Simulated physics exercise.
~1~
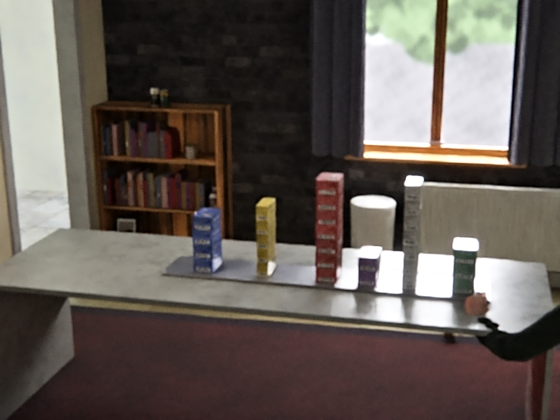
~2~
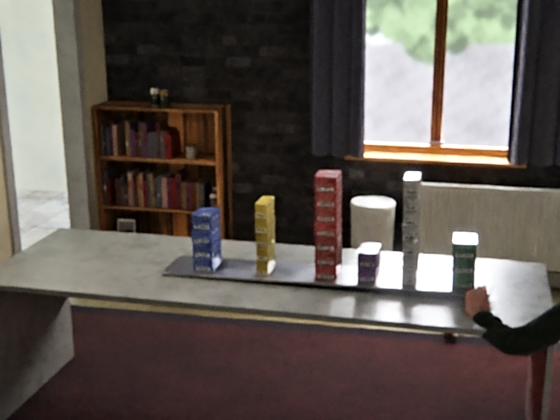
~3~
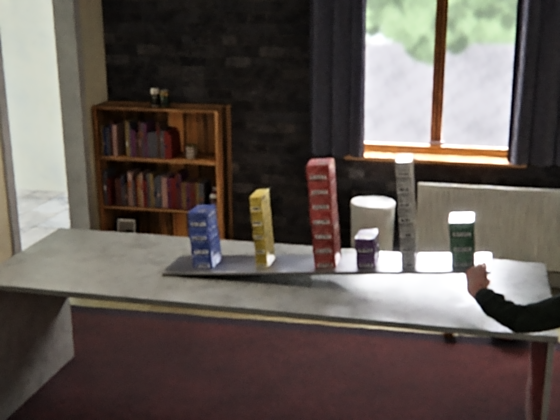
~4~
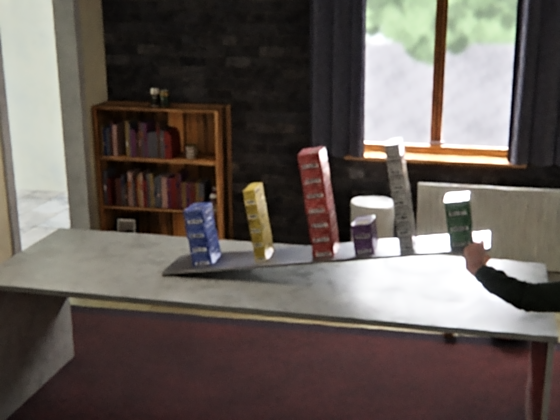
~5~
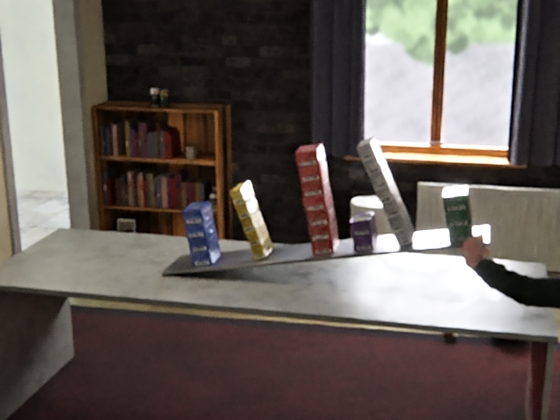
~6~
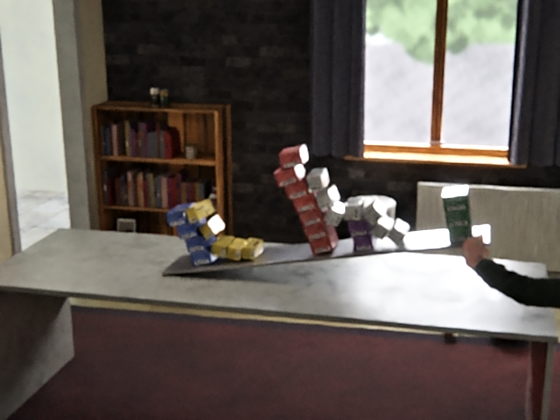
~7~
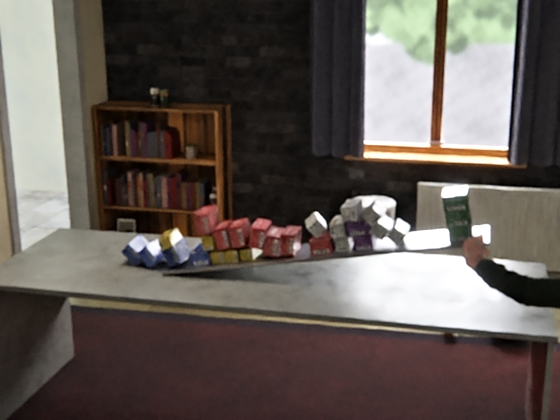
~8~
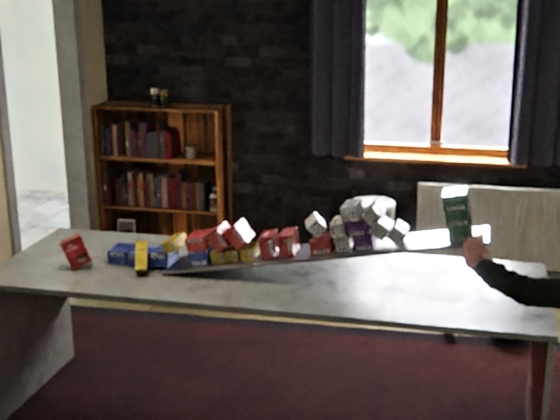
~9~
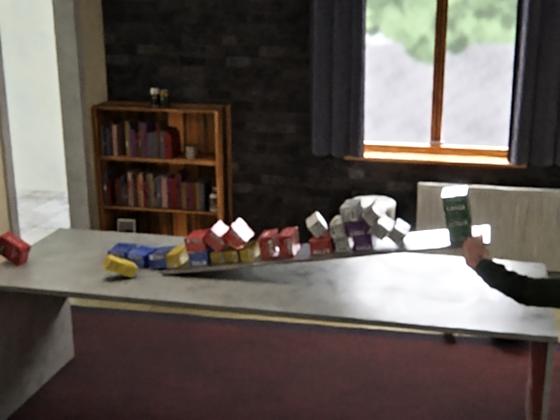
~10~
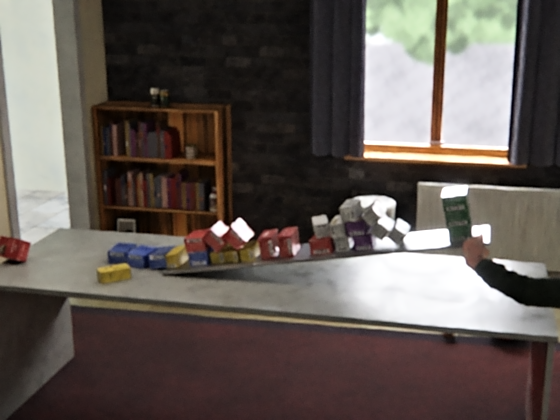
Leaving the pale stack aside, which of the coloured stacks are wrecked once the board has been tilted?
Three coloured stacks are wrecked, the blue, the yellow and the red, while the purple and green ones stay standing on the sloping board.
